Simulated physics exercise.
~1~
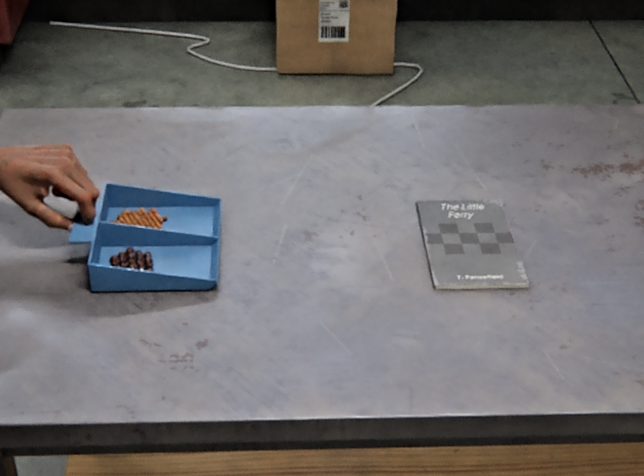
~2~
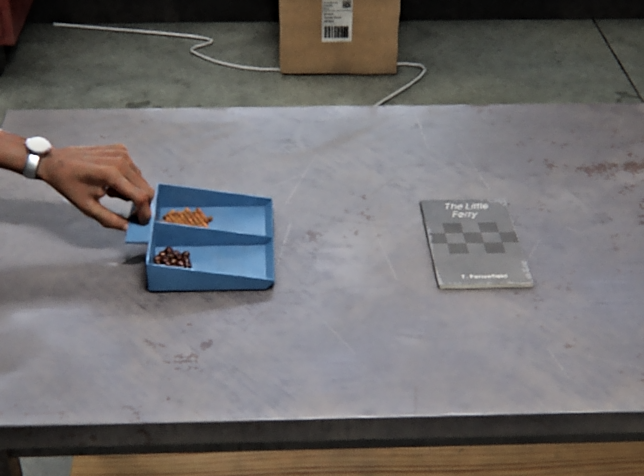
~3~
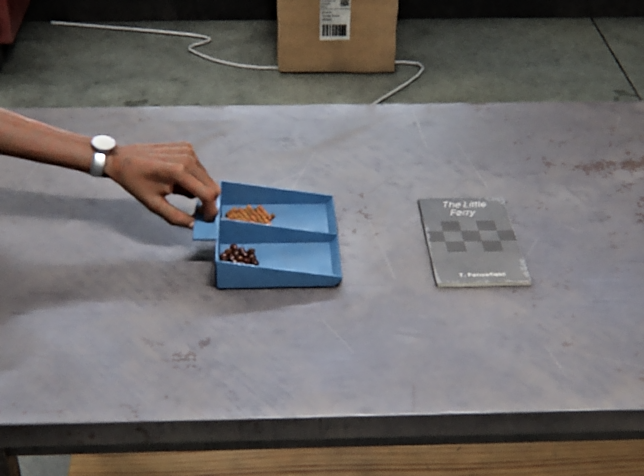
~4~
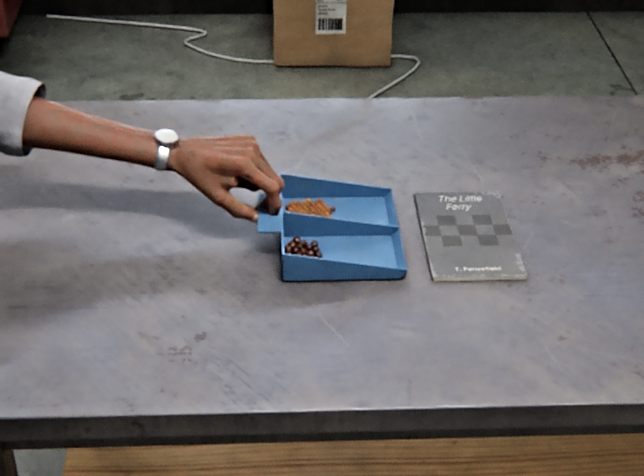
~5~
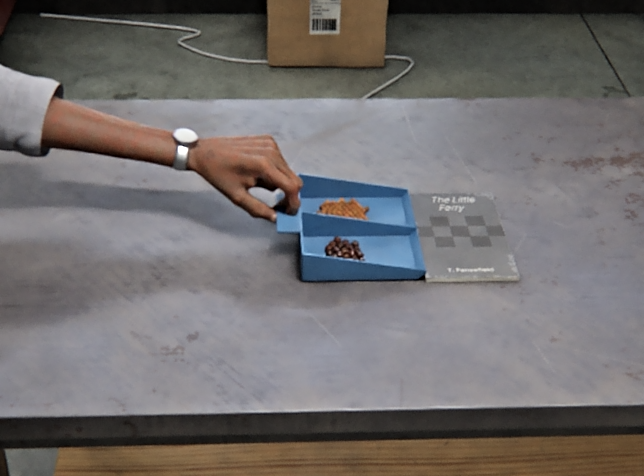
On a grey metal table, a hand slides a blue divided tray of small pieces right until it stops against a thin book.
